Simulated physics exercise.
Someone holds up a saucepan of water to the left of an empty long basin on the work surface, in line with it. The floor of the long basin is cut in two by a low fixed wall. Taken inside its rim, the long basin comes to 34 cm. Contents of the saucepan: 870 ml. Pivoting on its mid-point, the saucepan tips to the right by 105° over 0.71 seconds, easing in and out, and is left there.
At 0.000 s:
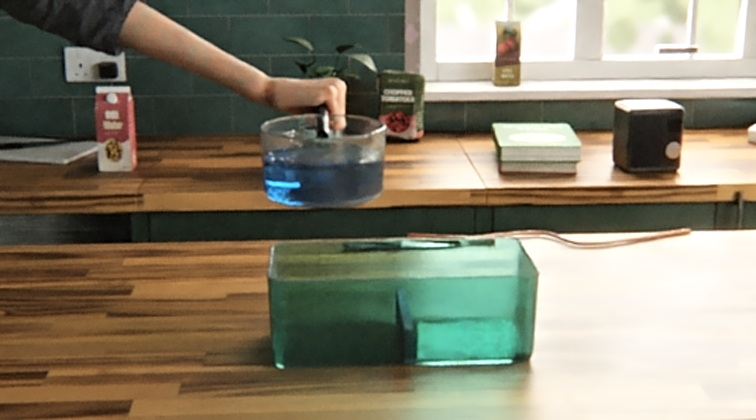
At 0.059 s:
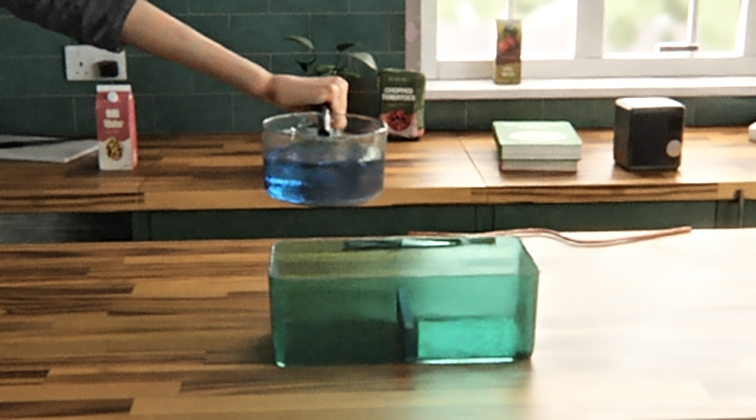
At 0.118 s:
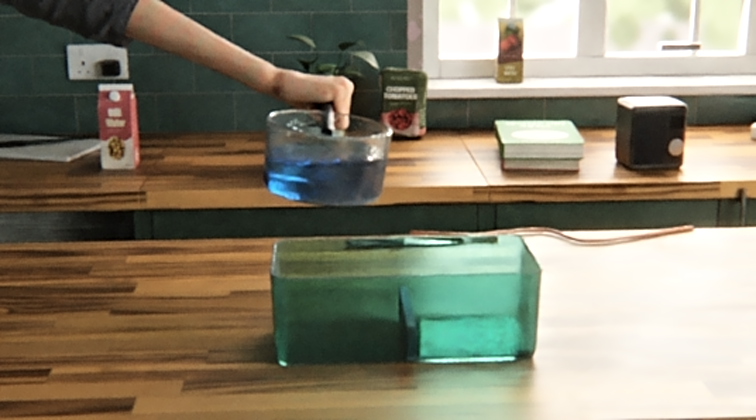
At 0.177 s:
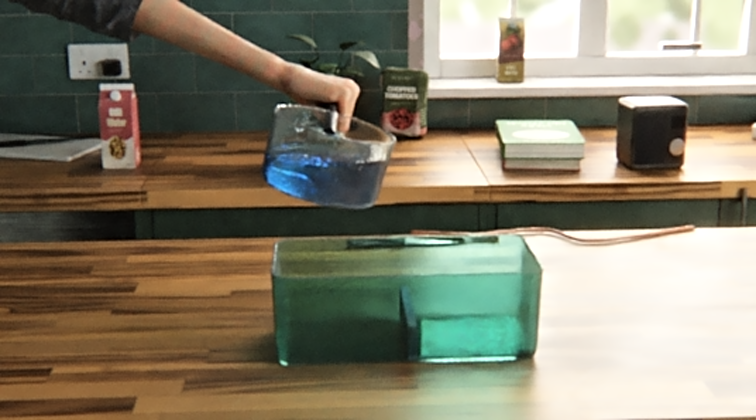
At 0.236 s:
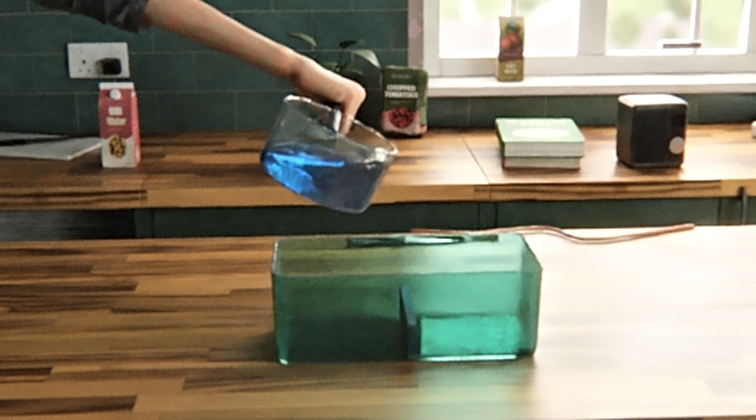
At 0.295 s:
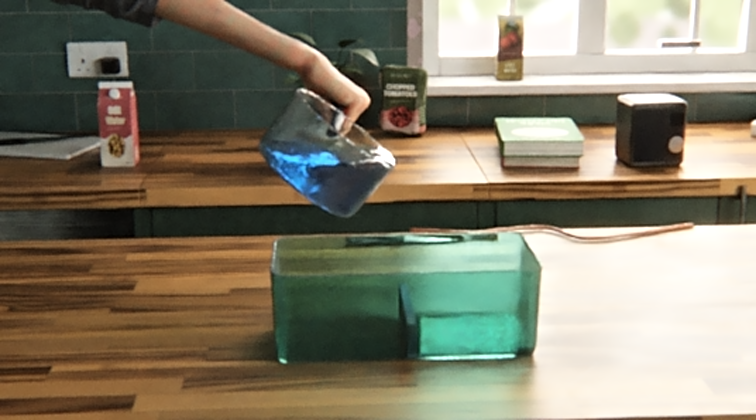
The clip opens on a hand holding a clear saucepan of blue water level above a wooden counter, just over a long green see-through basin with a low dividing wall inside. The hand then tilts the saucepan to the right, slowly at first, then more steeply, and the water shifts inside.
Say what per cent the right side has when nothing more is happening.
It has about 64 per cent.
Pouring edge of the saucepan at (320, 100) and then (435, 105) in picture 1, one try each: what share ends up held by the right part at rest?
About 10 %, then about 90 %.
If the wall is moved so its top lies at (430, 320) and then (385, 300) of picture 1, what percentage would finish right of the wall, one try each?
30 then 95 %.
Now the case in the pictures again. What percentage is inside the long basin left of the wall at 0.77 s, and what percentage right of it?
Left roughly 20, right roughly 62.
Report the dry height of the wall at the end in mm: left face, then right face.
Left 34 mm, right 22 mm.
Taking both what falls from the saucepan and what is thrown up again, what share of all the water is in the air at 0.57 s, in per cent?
Around 36 in a hundred.
By 0.57 s the tilt is 95° and 35 per cent is still to pour, 1 is left of the wall and 28 right of it.
By 0.77 s the tilt is 105° and 9 per cent is still to pour, 20 is left of the wall and 63 right of it.
By 0.98 s the tilt is 105° and 1 per cent is still to pour, 32 is left of the wall and 64 right of it.
By 1.21 s the tilt is 105° and 0 per cent is still to pour, 35 is left of the wall and 64 right of it.
At rest 35 per cent lies left of the wall, 64 right of it and 1 outside.
